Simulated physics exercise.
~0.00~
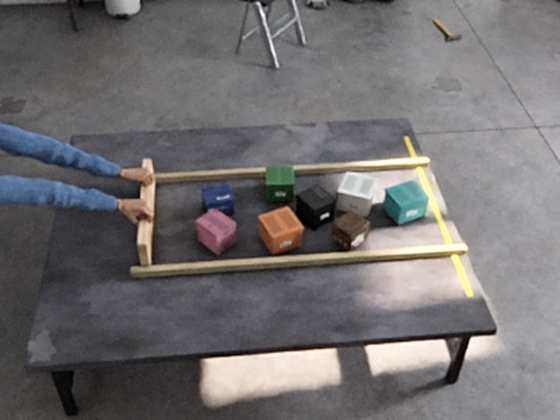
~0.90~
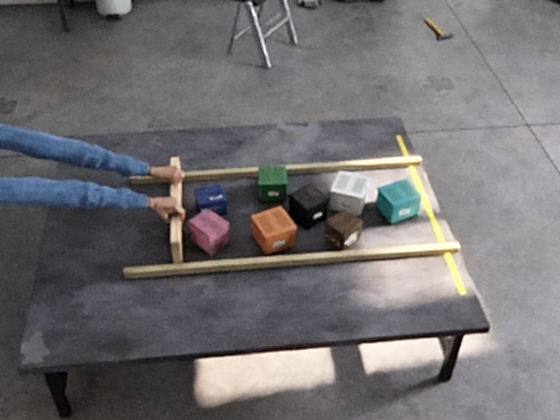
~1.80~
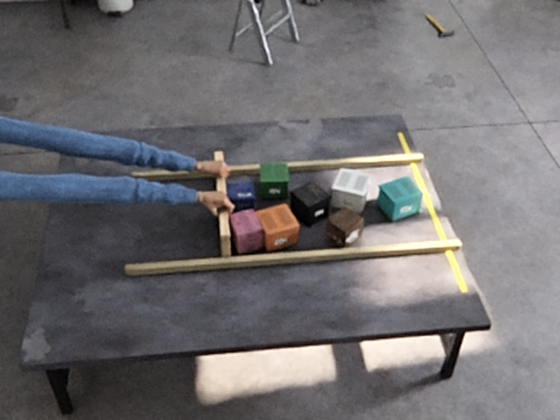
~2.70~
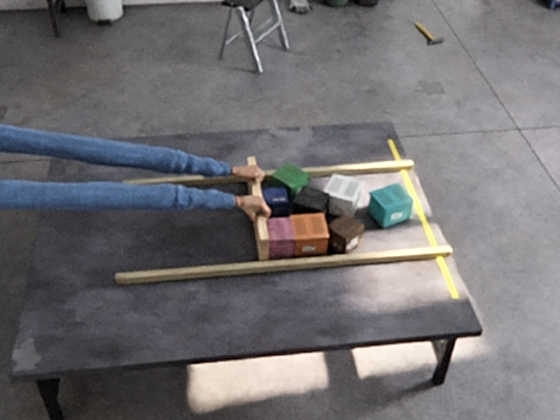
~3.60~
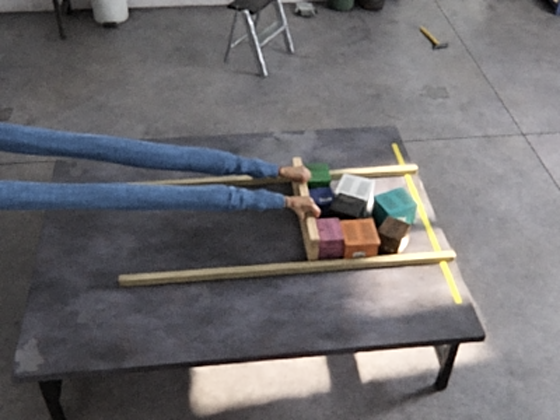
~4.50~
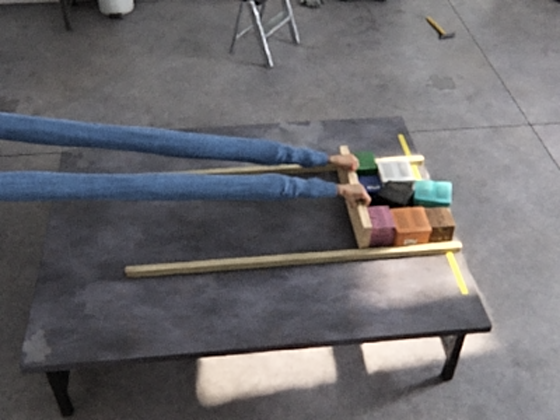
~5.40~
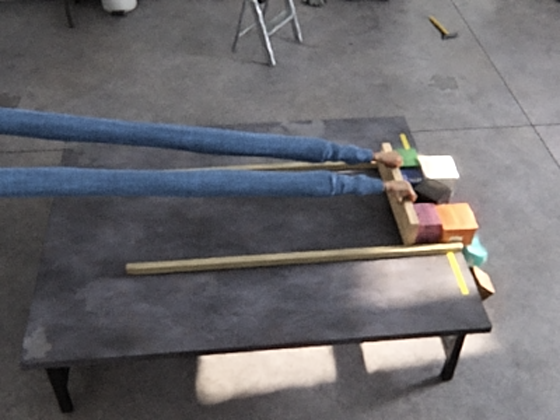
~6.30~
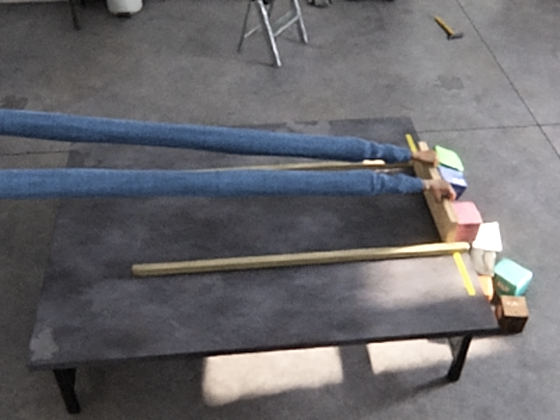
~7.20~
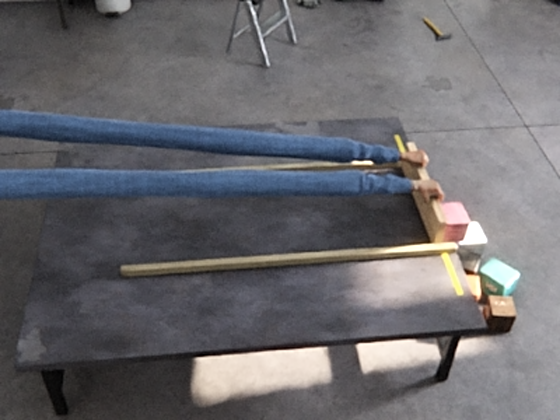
The clip opens on a low dark platform where eight colourful blocks sit scattered between two wooden battens, with two denim-sleeved arms holding a plank at their left. The hands push the plank right, gathering first the pink and blue blocks, then the orange and green ones. The whole group bunches together and slides toward the yellow tape near the right edge. Blocks begin spilling over that edge, the turquoise and brown ones tumbling near the front corner. The plank stops by the tape, with the pink block still against it and white, turquoise and brown blocks lying beyond the edge.
